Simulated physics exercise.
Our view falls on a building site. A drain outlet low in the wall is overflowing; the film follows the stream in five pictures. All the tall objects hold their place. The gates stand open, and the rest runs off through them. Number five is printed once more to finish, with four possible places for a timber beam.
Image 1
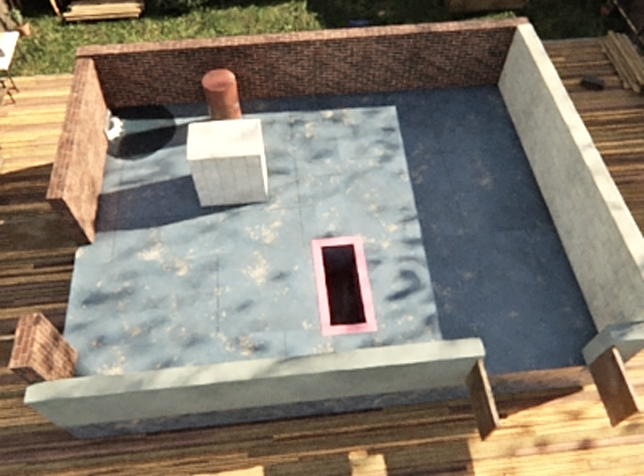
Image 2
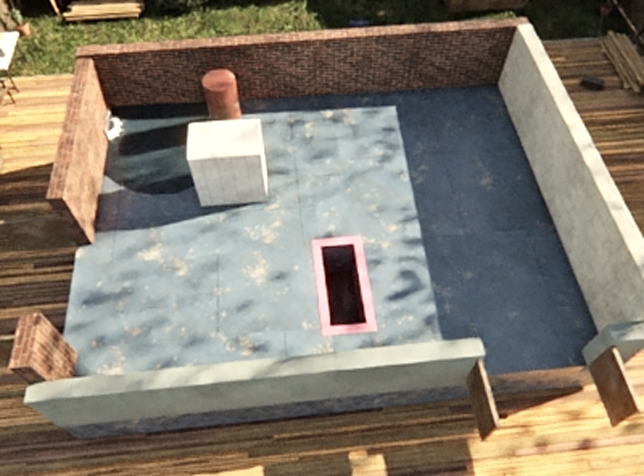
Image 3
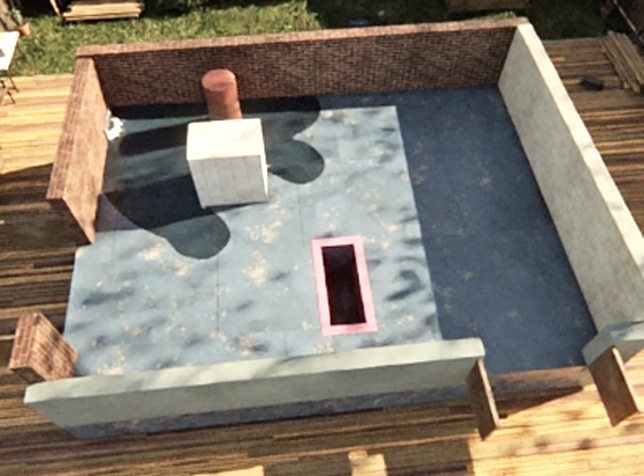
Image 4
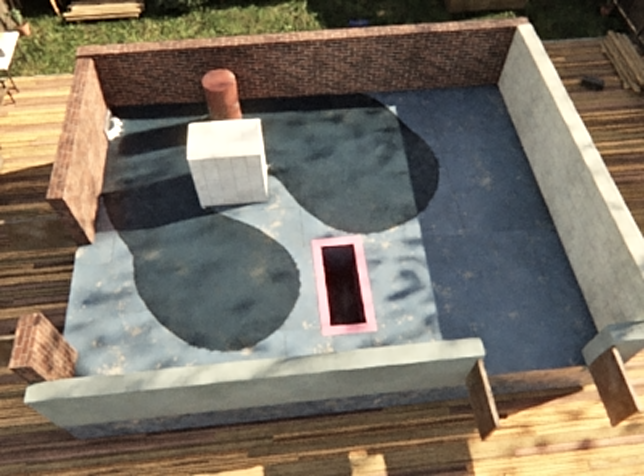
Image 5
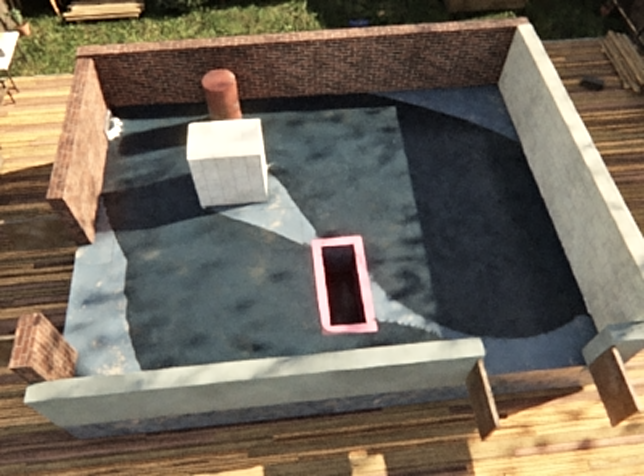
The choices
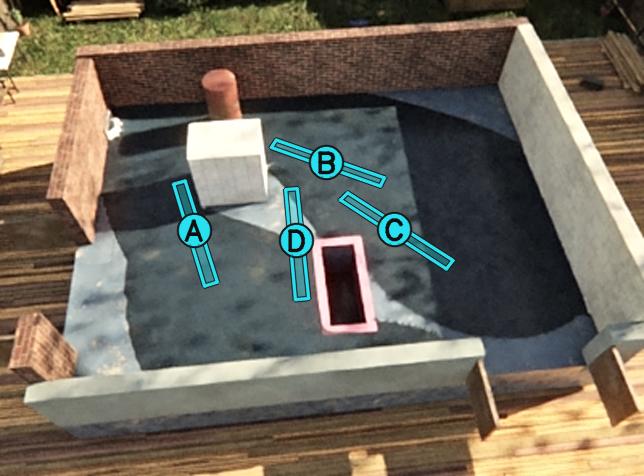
Dark liquid spreading across a walled building site floor, parting around a pale block, then spreading right and reaching a pink-edged drain.
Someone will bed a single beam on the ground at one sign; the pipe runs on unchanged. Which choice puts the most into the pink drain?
I would pick place B.
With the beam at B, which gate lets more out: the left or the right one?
The right gate.
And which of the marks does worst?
Place D.
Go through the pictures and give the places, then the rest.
The first picture shows outfall at (107, 124); pink drain at (343, 283); open gate at (524, 356); open gate at (86, 295); front seen at (166, 137), 3 % of the ground wet; pink drain still dry.
The second picture shows front seen at (184, 184), 10 % of the ground wet; pink drain still dry.
The third picture shows front seen at (317, 104), 20 % of the ground wet; pink drain still dry.
The fourth picture shows front seen at (432, 157), 43 % of the ground wet; pink drain still dry.
The fifth picture shows front seen at (576, 292), 75 % of the ground wet; pink drain taking water.
On the marked copy, A from (179, 182) to (210, 284); B from (273, 143) to (382, 181); C from (344, 196) to (449, 264); D from (302, 299) to (291, 189).
For place A, about 10 % of the stream goes into the pink drain, about 90 % out by the gates.
For place B, about 19 % of the stream goes into the pink drain, about 81 % out by the gates.
For place C, about 12 % of the stream goes into the pink drain, about 88 % out by the gates.
For place D, about 6 % of the stream goes into the pink drain, about 94 % out by the gates.
